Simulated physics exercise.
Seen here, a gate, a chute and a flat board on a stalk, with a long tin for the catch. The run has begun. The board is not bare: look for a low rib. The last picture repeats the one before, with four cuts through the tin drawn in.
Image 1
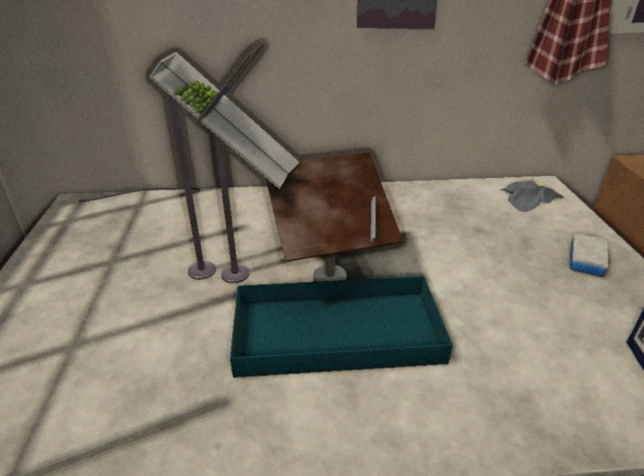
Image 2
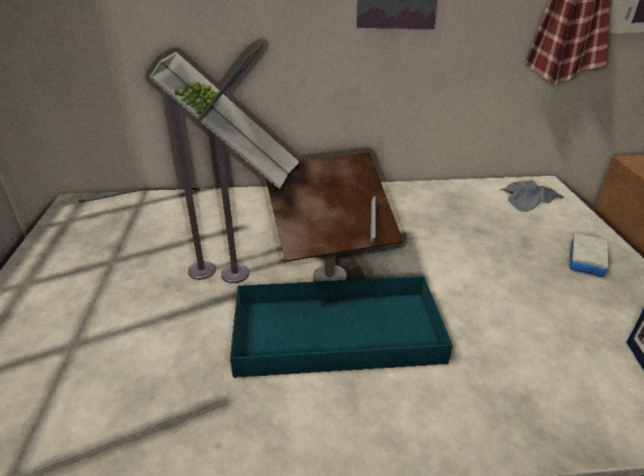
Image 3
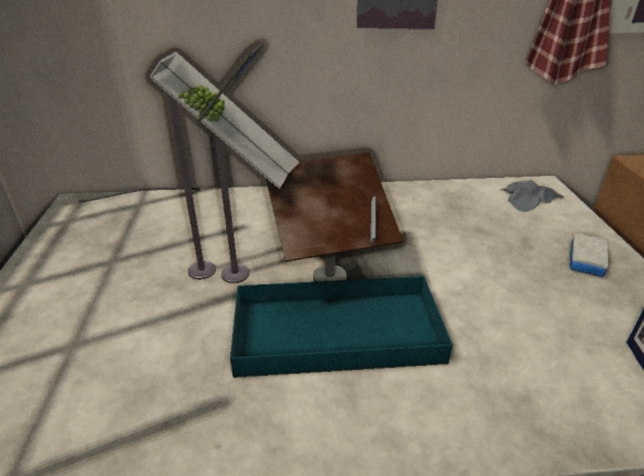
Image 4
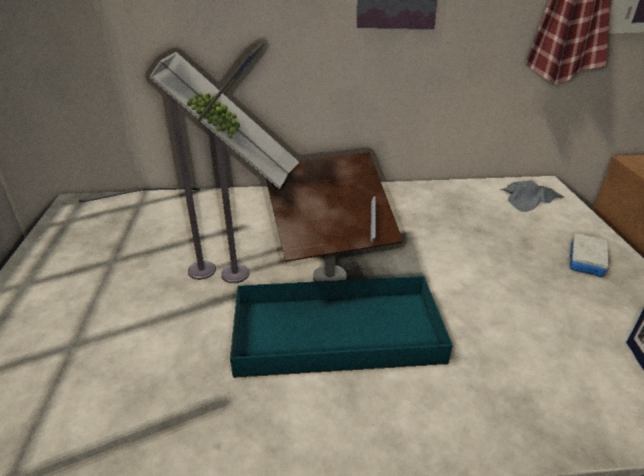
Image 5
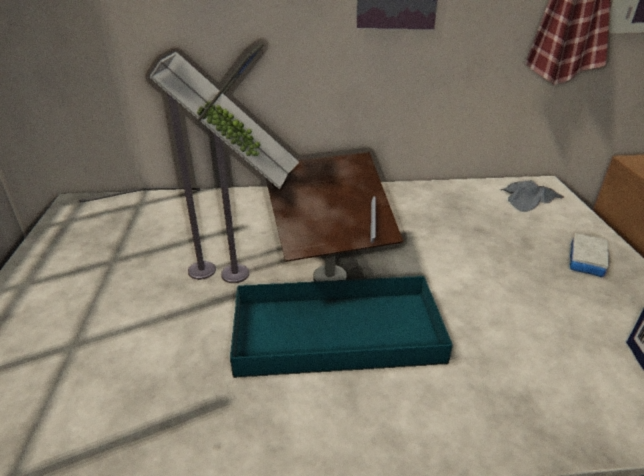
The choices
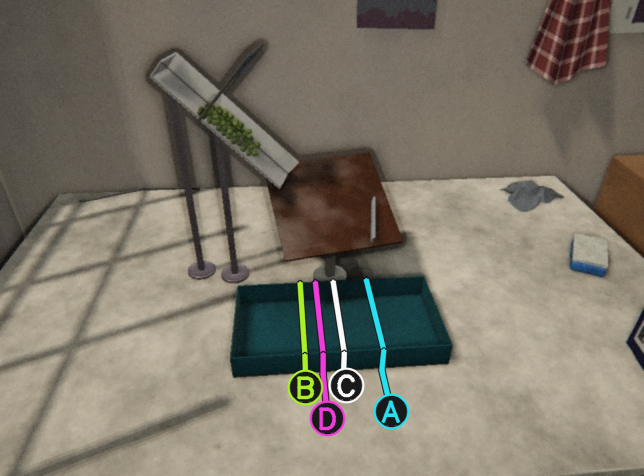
Green peas slide slowly down a sloping pale chute at the upper left, starting bunched near its top and stretching into a longer streak along its lower half. The chute stands on thin dark posts above a speckled pale tabletop, seen from slightly above by a still camera, beside a tilted brown board with a light rib. An empty teal tin sits in front, with a grey cloth and blue-and-white sponge at right, and a red checked cloth hanging behind.
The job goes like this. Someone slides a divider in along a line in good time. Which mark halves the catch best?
Line A does it best.
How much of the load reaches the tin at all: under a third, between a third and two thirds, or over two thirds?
Over two thirds.
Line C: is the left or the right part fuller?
The right side.
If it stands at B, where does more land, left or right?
More lands on the right.
On the marked copy, line A crosses the front rim at (383, 349); line B crosses the front rim at (304, 354); line C crosses the front rim at (344, 351); line D crosses the front rim at (323, 353).
With A, of what is caught, about half on the left of the divider, about half on the right.
With B, of what is caught, none on the left of the divider, all on the right.
With C, of what is caught, a stray few on the left of the divider, nearly all on the right.
With D, of what is caught, none on the left of the divider, all on the right.
